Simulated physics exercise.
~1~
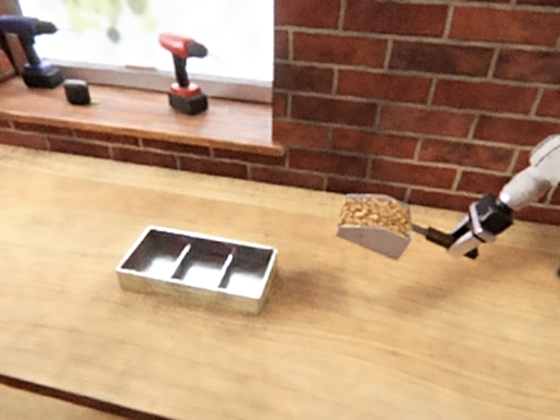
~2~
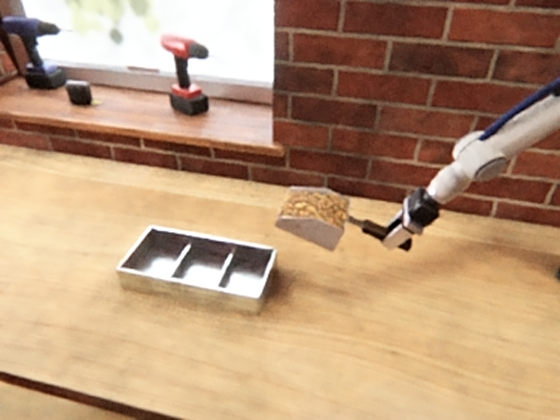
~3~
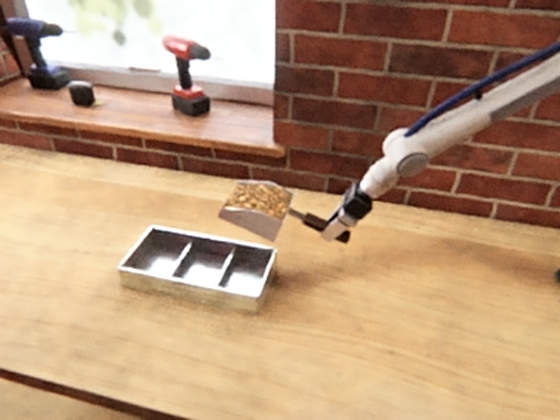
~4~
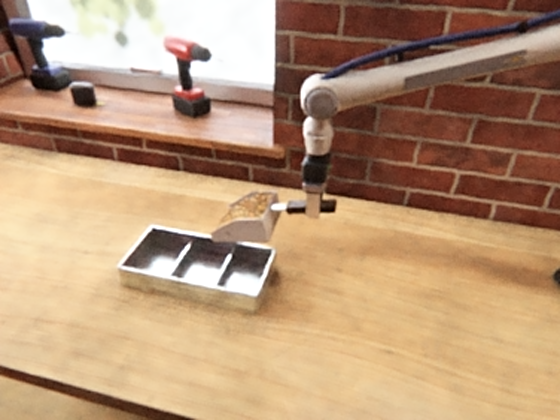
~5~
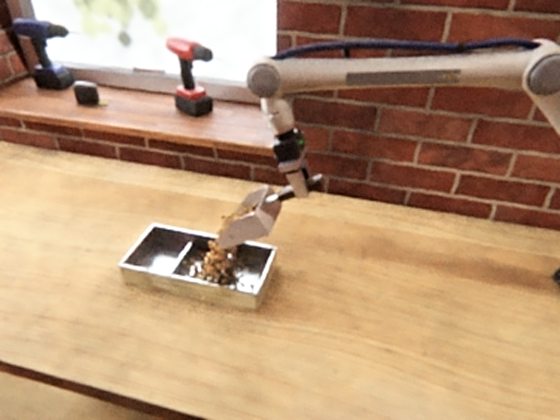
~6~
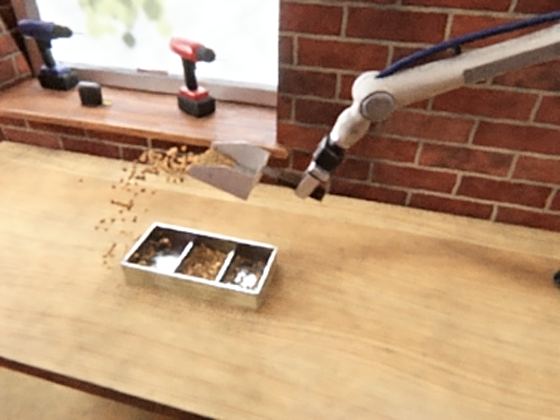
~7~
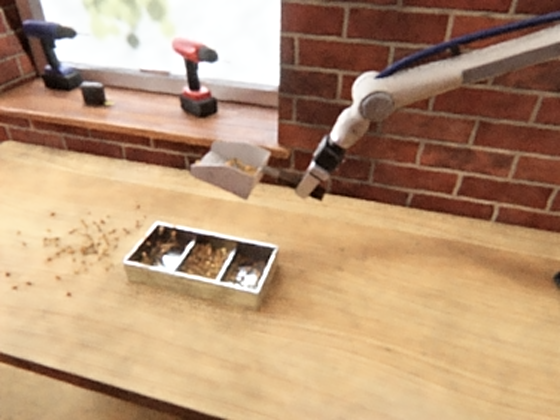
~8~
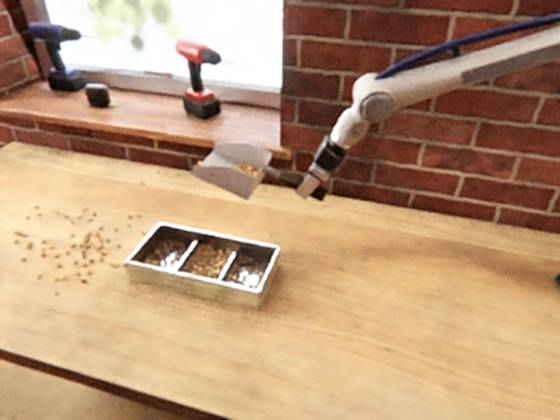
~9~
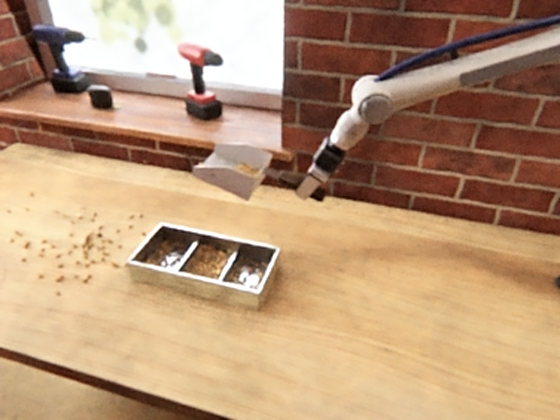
A robot arm tips chickpeas from a scoop into a divided box, scattering some leftward.
